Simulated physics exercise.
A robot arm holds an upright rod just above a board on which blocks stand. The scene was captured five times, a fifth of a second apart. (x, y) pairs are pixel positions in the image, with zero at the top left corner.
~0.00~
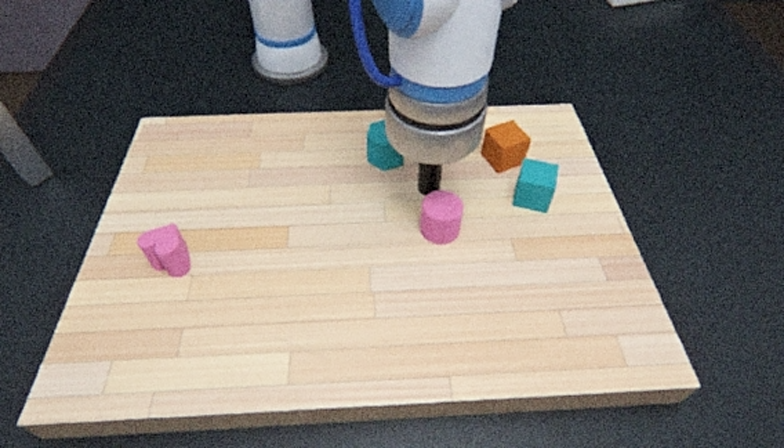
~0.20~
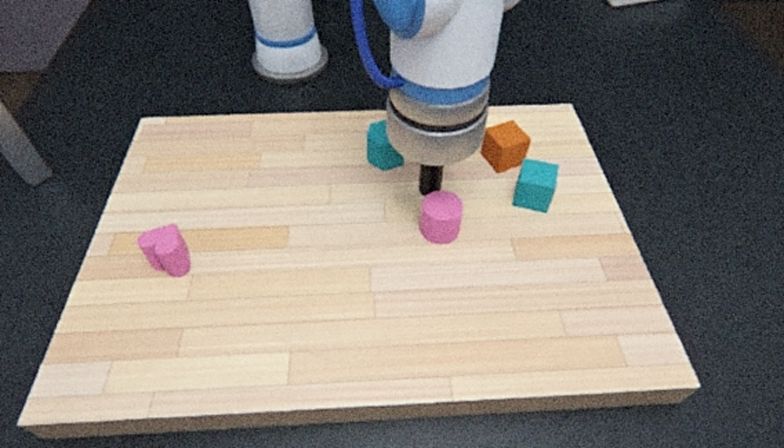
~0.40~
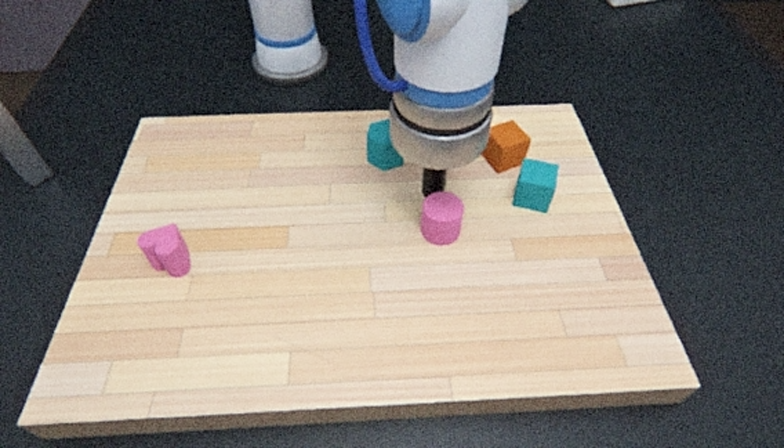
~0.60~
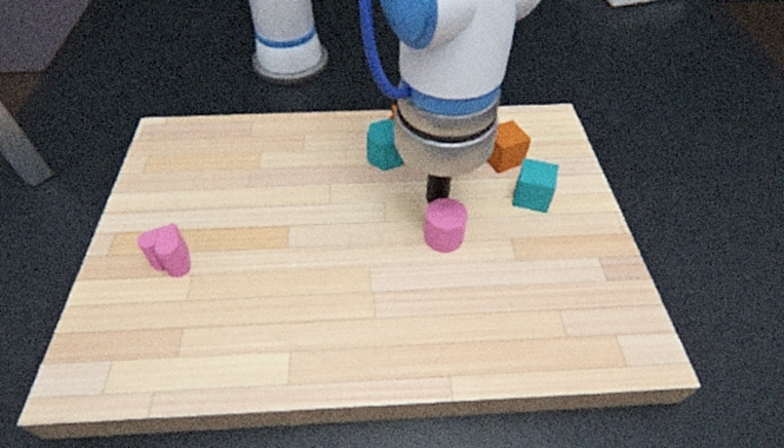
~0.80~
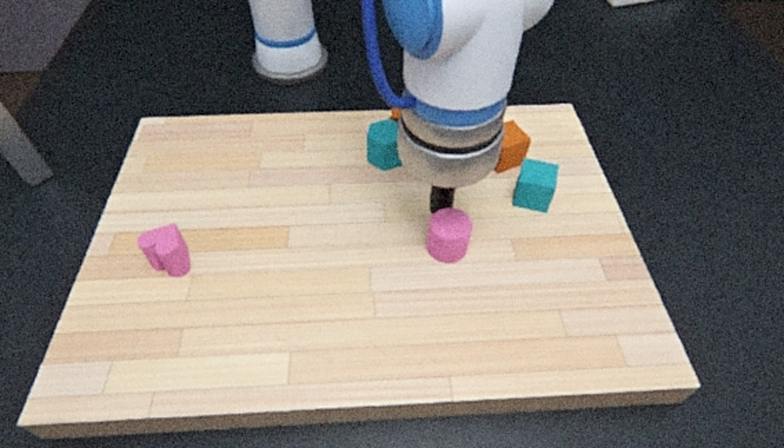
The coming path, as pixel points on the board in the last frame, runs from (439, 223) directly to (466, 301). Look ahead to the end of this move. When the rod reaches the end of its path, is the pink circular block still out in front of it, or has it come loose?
The block stays ahead.
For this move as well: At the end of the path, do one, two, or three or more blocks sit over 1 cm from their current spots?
This push will displace one block.
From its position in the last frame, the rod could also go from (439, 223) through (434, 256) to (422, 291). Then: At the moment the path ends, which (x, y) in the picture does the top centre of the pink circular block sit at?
It is going to be at (462, 272).
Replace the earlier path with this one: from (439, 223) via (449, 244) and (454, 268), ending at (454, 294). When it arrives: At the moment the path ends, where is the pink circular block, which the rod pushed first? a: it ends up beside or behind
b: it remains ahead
My answer is option b.
The first path, step by step. One third of the way, rod at (449, 234); pink circular block at (461, 250).
Two thirds of the way, rod at (459, 260); pink circular block at (471, 279).
At the end, rod at (469, 288); pink circular block at (482, 310).
